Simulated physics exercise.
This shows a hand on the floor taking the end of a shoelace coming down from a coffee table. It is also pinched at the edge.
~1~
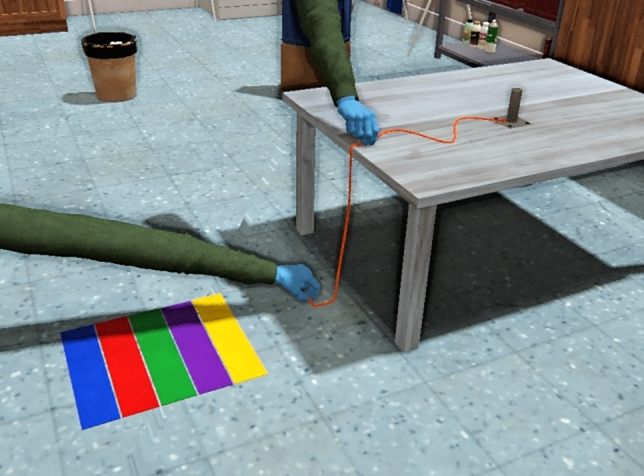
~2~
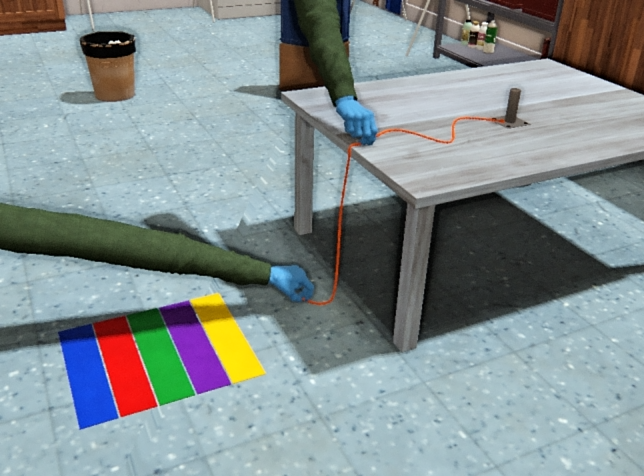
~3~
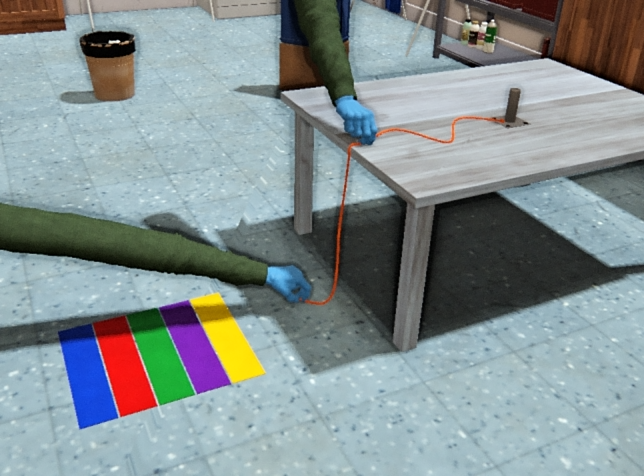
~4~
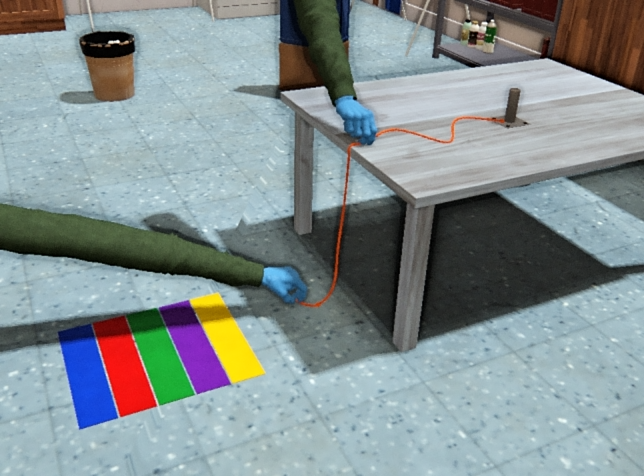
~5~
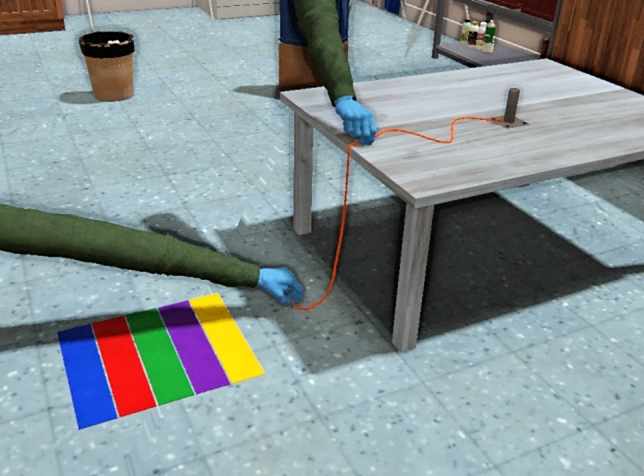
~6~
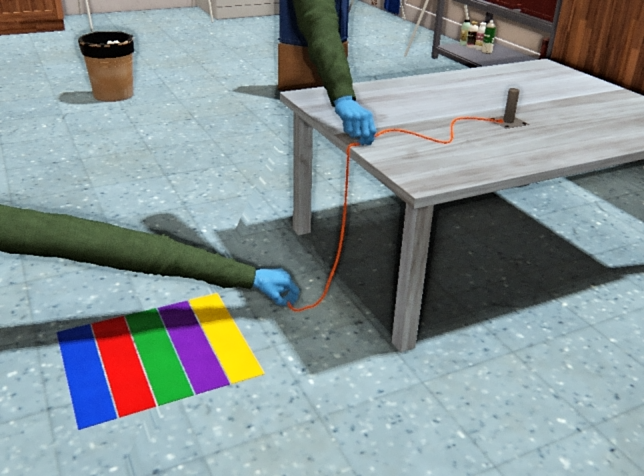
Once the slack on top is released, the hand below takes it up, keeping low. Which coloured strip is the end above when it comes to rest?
The red one.
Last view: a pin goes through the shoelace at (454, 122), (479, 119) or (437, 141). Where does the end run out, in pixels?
First try (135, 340), second try (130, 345), third try (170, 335).
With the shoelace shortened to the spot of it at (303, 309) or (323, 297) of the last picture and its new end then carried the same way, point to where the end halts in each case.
Roughly (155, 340), (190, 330).
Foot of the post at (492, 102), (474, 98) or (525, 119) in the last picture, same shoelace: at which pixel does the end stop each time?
First (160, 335), then (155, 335), and last (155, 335).
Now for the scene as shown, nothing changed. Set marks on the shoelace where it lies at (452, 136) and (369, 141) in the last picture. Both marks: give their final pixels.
First: (421, 135). Second: (319, 176).
A little later, end near (181, 330); over purple.
Next, end near (144, 340); over green.
When it is tight, end near (121, 346); over red. The red one.
